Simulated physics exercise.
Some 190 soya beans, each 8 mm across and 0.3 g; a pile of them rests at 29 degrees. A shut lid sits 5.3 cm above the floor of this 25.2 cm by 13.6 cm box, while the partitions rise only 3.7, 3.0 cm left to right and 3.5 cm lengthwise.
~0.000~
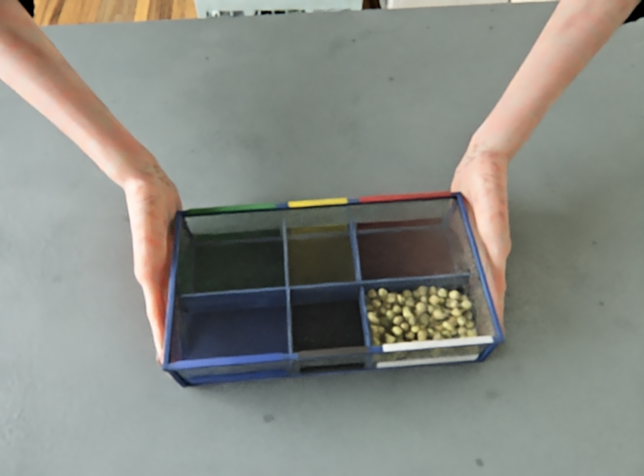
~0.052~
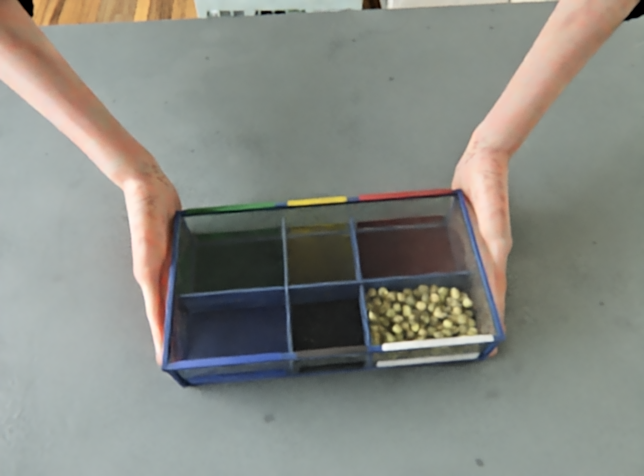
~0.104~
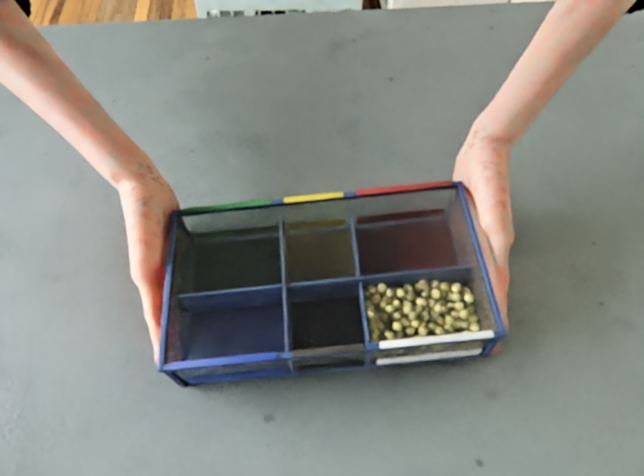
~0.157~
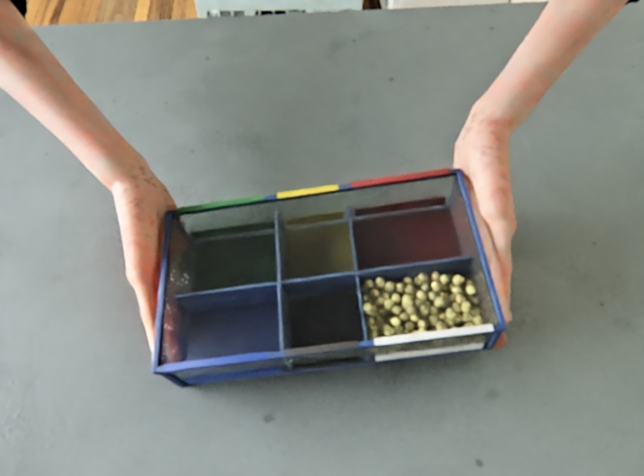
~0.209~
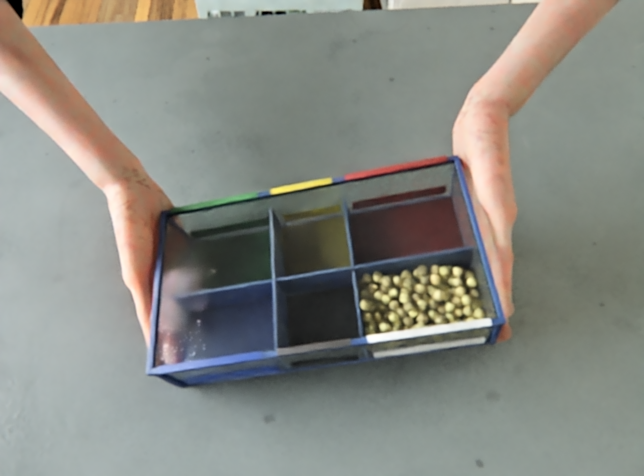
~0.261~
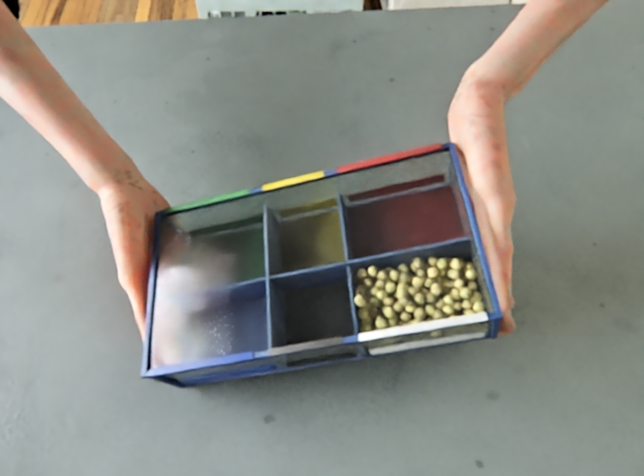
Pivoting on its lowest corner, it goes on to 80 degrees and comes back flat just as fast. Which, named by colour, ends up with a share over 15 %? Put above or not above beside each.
Red compartment: Misses the mark, blue compartment: Passes the mark, green compartment: Misses the mark, yellow compartment: Misses the mark, white compartment: Passes the mark, black compartment: Passes the mark.
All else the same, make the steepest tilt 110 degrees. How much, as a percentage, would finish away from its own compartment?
About 100 per cent.
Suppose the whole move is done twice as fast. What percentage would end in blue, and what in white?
Blue 20 %; white 40 %.
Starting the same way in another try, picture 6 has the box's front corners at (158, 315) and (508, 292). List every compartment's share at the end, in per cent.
Red 20, blue 0, green 0, yellow 0, white 80, black 0.
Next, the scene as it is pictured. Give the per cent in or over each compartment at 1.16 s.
Shares - red: 0, blue: 10, green: 0, yellow: 0, white: 75, black: 15.
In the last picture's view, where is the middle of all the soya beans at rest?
Resting centre estimate: Around (329, 342).
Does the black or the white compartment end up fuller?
More ends up in the white one.
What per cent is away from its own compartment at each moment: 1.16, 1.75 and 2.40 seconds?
I'd put the three at close to 25, 55 and 55.
After 1.16 s, tilt 80 degrees; blue 10 %, white 75 %, black 15 %.
Then, at 1.75 s, tilt 35 degrees; blue 25 %, white 45 %, black 30 %.
Then, at 2.40 s, tilt 0 degrees; blue 25 %, white 45 %, black 30 %.
By 3.0 s all is still; red 0 %, blue 25 %, green 0 %, yellow 0 %, white 45 %, black 30 %.
